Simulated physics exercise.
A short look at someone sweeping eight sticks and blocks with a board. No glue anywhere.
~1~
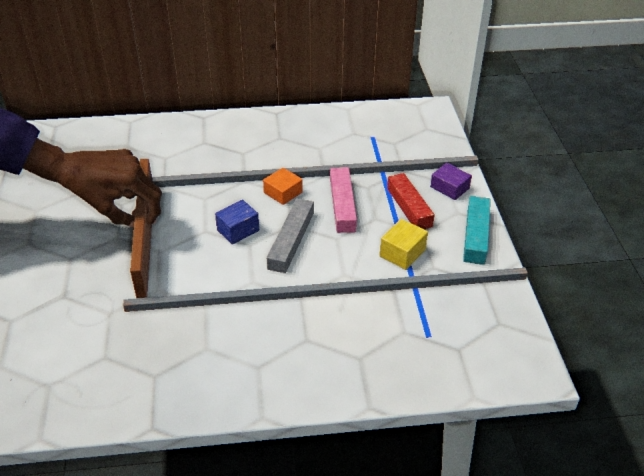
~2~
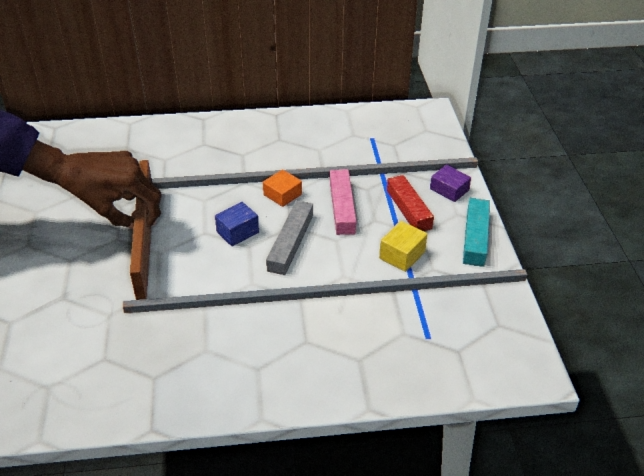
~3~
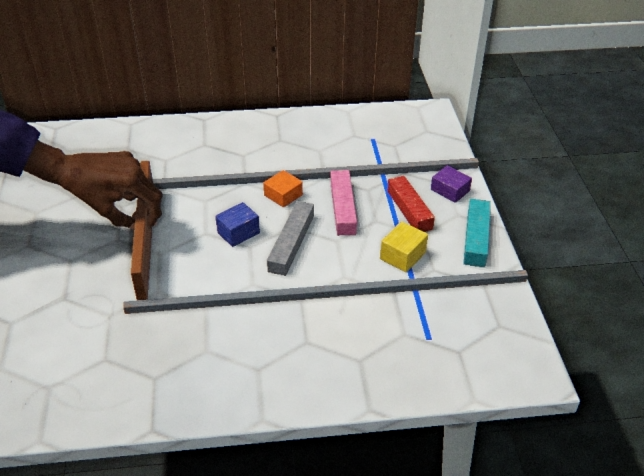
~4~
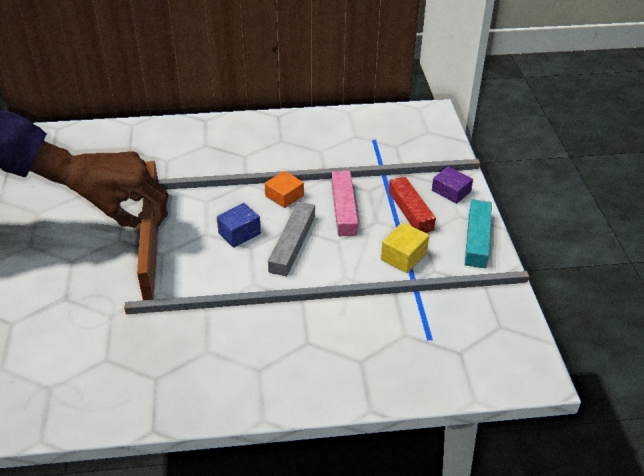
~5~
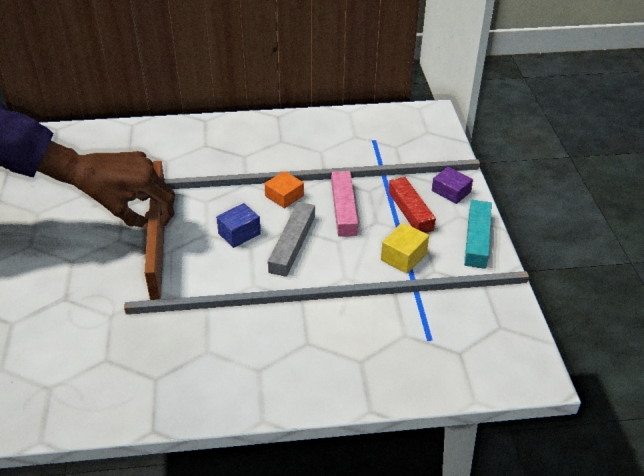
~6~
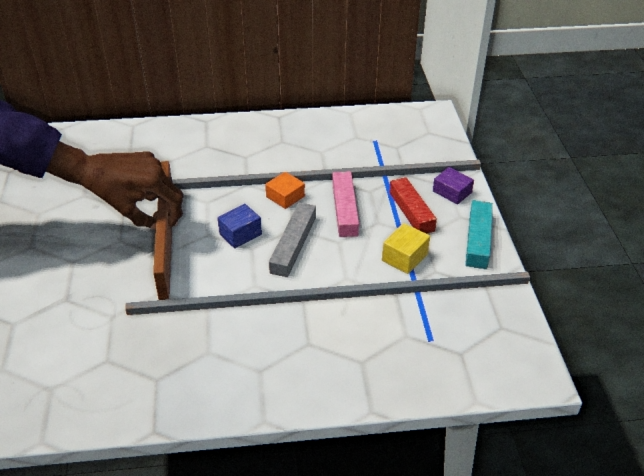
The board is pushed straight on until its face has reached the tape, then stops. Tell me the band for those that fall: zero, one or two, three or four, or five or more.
In the end the number that fall off is zero.
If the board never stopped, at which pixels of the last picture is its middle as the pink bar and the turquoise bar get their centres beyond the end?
At (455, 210) for the pink bar; at (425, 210) for the turquoise bar.
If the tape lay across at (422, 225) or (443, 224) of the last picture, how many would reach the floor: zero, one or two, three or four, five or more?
One after another: One or two; three to four.
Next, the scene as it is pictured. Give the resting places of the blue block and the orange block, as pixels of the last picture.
About (416, 217), and the other about (405, 191).
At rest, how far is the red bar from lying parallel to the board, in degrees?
Near 25 degrees.
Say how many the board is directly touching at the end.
It touches 3.
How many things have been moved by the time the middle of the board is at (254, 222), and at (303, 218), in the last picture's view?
By then 2, and 4.
A little later, none off yet; turquoise bar at rest near (480, 233); purple block at rest near (453, 185); red bar at rest near (412, 206).
Next, none off yet; turquoise bar at rest near (480, 233); purple block at rest near (453, 185); red bar shifted a little near (438, 200).
When it is over, the number that fall off is zero.
